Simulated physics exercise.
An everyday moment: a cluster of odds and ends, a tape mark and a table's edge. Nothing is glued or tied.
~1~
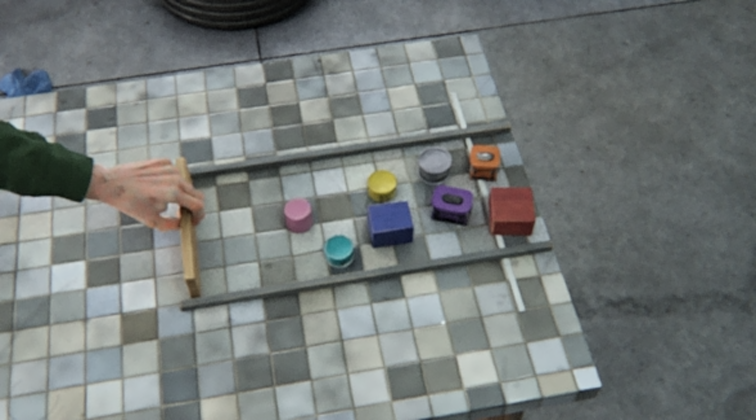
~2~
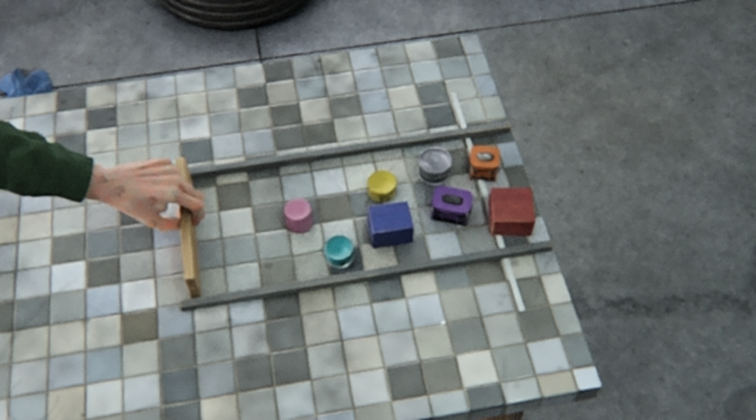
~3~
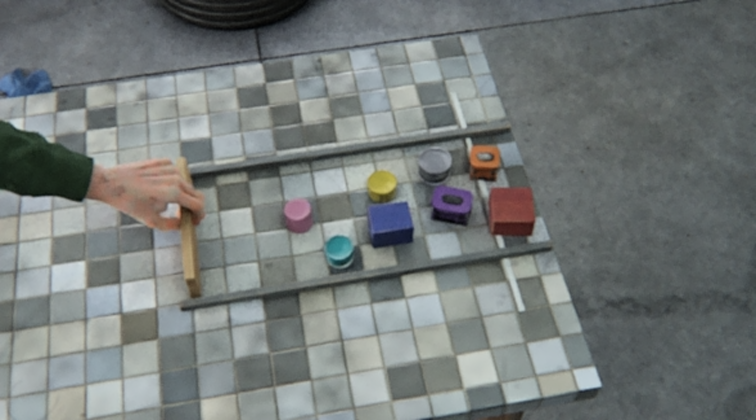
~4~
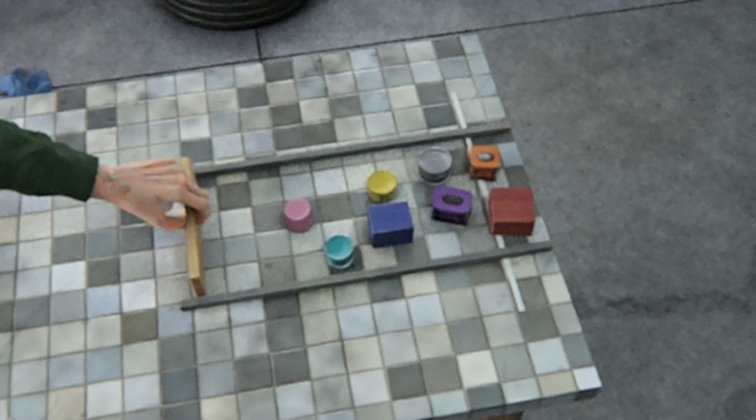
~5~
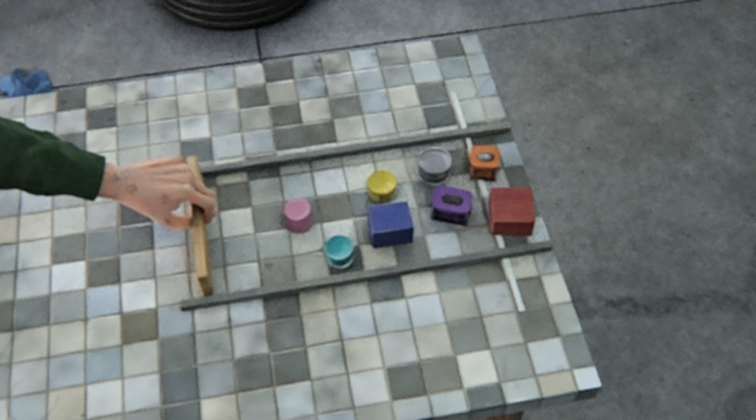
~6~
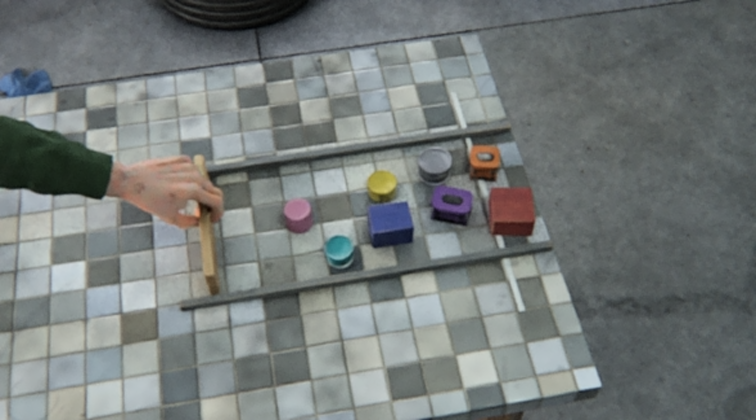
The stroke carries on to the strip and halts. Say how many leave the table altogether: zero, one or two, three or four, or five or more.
Here the number that fall off is one or two.
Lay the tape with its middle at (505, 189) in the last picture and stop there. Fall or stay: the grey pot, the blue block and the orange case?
The grey pot is kept; the blue block tumbles off; the orange case tumbles off.
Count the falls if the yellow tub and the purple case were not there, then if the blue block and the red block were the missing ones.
It would be 1 and 0.
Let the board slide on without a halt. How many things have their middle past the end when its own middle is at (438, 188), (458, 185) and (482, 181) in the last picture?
Place by place, 0, 0 and 1.
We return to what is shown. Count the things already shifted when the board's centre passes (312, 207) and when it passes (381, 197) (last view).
By then 1, and 5.
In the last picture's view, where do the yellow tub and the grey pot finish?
First (493, 167), then (487, 142).
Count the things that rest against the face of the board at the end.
4 of them.
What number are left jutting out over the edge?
The number is 3.
Soon after, none off yet; red block at rest near (511, 212); orange case at rest near (484, 163); purple case at rest near (452, 206).
In the end, the number that fall off is one or two; gone, red block.
